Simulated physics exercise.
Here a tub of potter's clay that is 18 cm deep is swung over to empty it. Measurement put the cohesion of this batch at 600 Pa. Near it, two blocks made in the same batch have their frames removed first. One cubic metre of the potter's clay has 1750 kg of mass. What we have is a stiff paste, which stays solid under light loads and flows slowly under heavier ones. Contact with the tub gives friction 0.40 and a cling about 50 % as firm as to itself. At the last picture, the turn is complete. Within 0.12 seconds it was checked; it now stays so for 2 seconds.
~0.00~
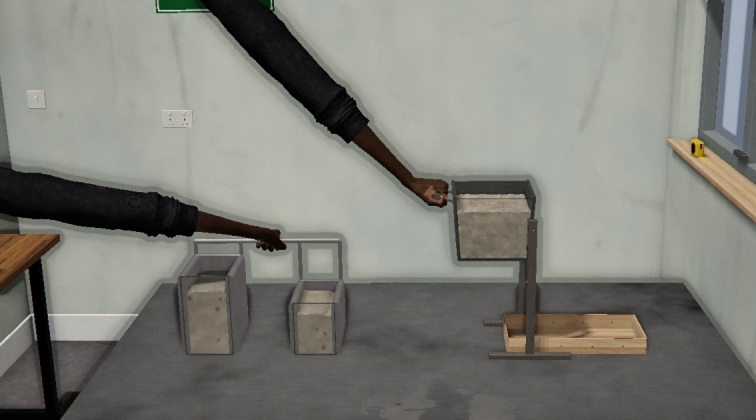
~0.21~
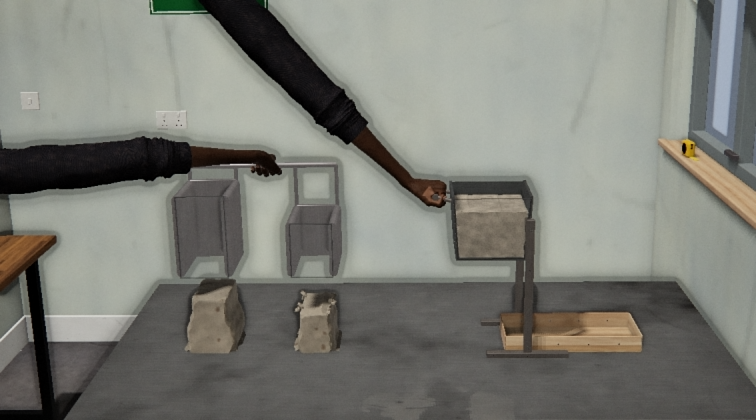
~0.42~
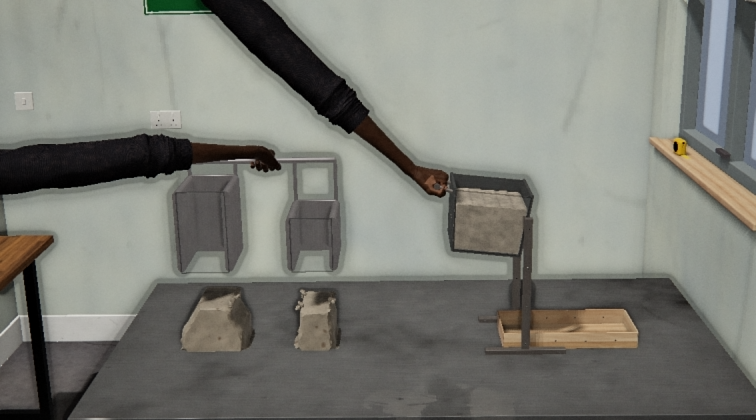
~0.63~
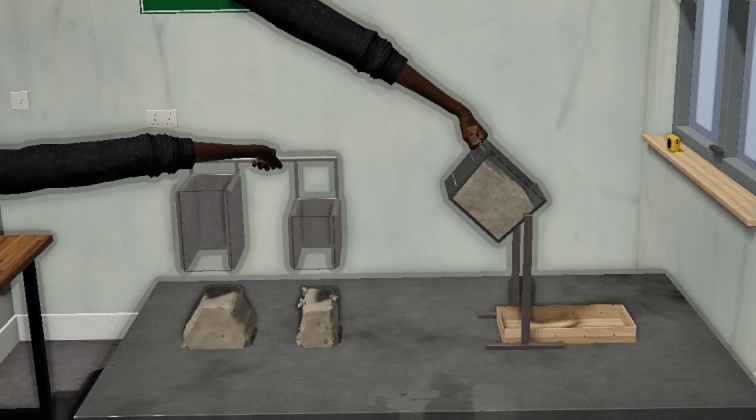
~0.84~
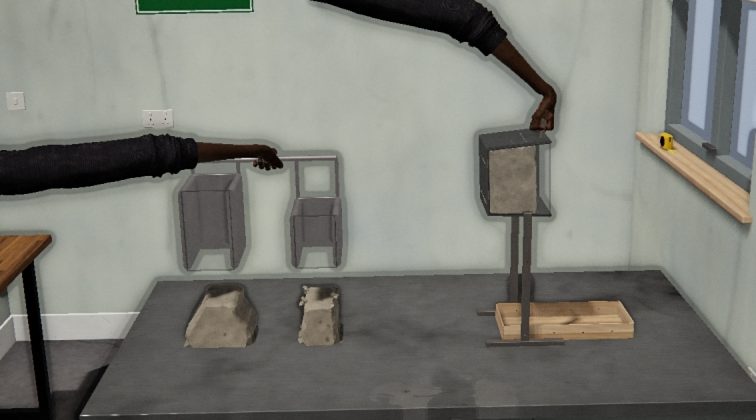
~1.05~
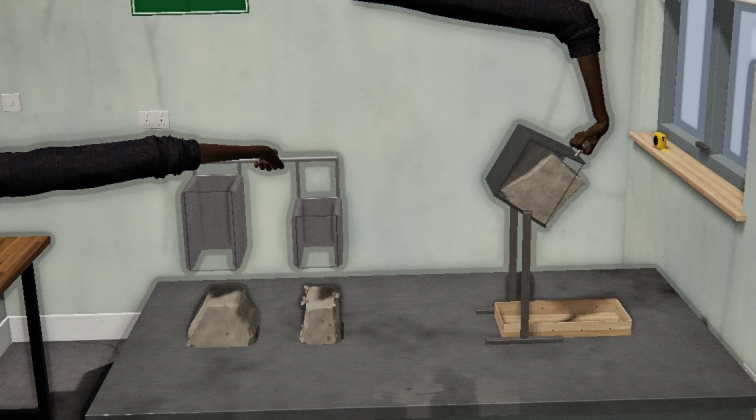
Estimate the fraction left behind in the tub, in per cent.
I would say 0 %.
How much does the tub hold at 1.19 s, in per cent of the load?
About 25 %.
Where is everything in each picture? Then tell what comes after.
In the first frame, handle-side rim at (457, 198), tilt 0 degrees; crest of the potter's clay at (459, 211); block heights 21 cm, 13 cm (left to right).
In the second frame, handle-side rim at (455, 198), tilt 0 degrees; crest of the potter's clay at (457, 211); block heights 18 cm, 13 cm (left to right).
In the third frame, handle-side rim at (457, 190), tilt 6 degrees; crest of the potter's clay at (462, 204); block heights 15 cm, 13 cm (left to right).
In the fourth frame, handle-side rim at (492, 152), tilt 44 degrees; crest of the potter's clay at (485, 165); block heights 15 cm, 13 cm (left to right).
In the fifth frame, handle-side rim at (550, 144), tilt 88 degrees; crest of the potter's clay at (532, 147); block heights 15 cm, 13 cm (left to right).
In the sixth frame, handle-side rim at (583, 165), tilt 120 degrees; crest of the potter's clay at (555, 156); block heights 15 cm, 13 cm (left to right).
After 1.19 s, the tub is at 120 degrees and holds 23 %.
After 1.36 s, the tub is at 120 degrees and holds 0 %.
After 1.53 s, the tub is at 120 degrees and holds 0 %.
After 1.70 s, the tub is at 120 degrees and holds 0 %.
After 3.05 s, the tub is at 120 degrees and holds 0 %.
